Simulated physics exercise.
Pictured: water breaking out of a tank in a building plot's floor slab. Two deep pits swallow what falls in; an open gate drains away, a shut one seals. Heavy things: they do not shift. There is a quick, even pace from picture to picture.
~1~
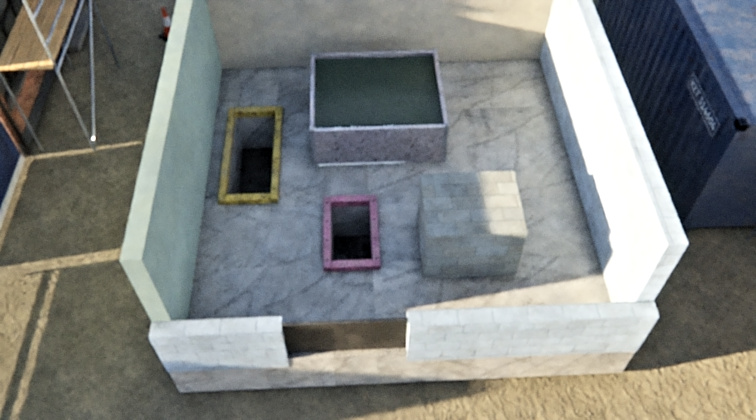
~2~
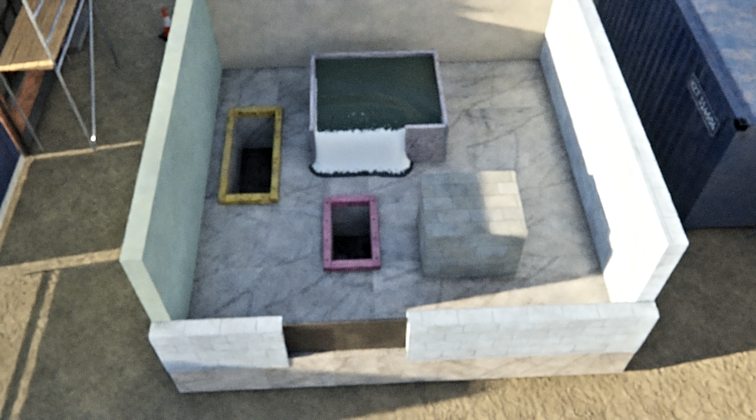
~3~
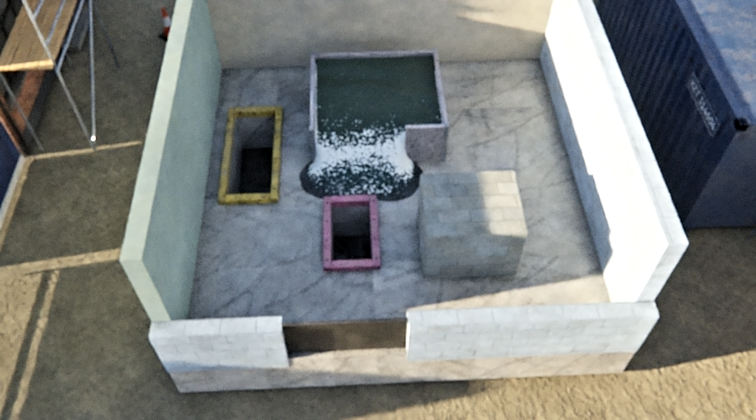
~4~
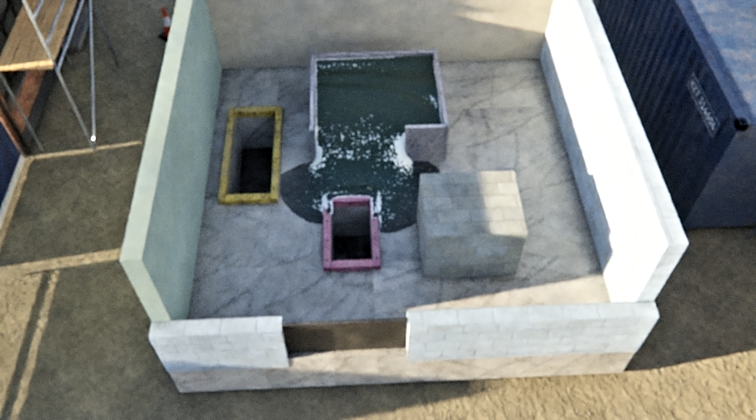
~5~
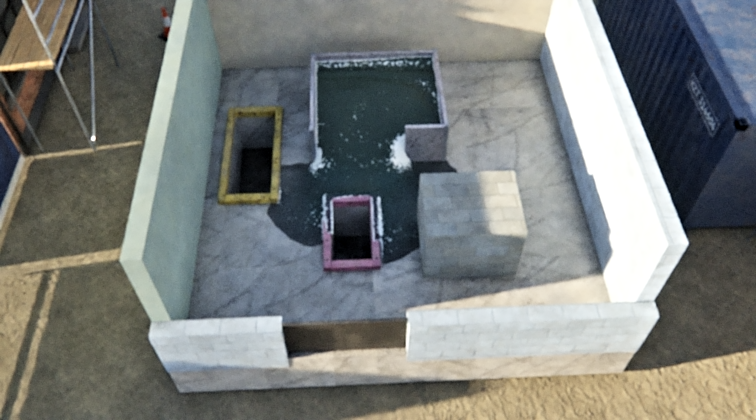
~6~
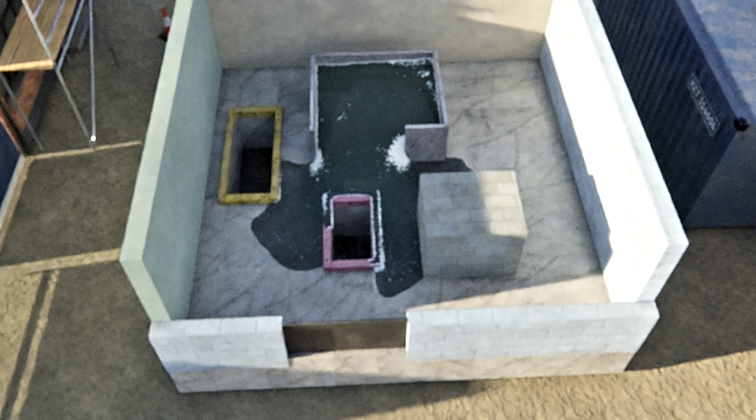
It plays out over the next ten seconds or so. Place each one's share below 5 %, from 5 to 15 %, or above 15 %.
Result: Gate: Short of a twentieth; pink pit: Upwards of fifteen per cent; yellow pit: Short of a twentieth.
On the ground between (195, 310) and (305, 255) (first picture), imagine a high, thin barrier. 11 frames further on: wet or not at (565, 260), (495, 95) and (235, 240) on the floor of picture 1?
Untouched, untouched, swamped.
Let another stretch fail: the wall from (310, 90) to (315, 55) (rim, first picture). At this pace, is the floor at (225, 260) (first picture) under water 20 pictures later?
It would be soaked by then.
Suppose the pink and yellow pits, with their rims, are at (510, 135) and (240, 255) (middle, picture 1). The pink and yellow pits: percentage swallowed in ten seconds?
The pink pit takes around 0 percent, while the yellow pit takes around 20 percent.
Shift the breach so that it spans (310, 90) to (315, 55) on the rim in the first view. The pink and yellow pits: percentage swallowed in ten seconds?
The pink pit takes 0 per cent and the yellow pit 30 per cent.
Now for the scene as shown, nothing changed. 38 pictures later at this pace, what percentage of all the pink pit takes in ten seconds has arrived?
Share at that point: Roughly 100 %.
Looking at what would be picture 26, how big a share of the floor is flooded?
Roughly 60 percent, I'd say.
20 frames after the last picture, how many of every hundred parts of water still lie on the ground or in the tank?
Estimate: 80 %.
A moment on, water covers 35 % of the floor; the gate 0 %, the pink pit 10 %, the yellow pit 0 %.
Next, water covers 50 % of the floor; the gate 0 %, the pink pit 16 %, the yellow pit 0 %.
Then, water covers 60 % of the floor; the gate 0 %, the pink pit 19 %, the yellow pit 0 %.
Later, water covers 85 % of the floor; the gate 0 %, the pink pit 22 %, the yellow pit 2 %.
In the end, water covers 95 % of the floor; the gate 0 %, the pink pit 23 %, the yellow pit 3 %.
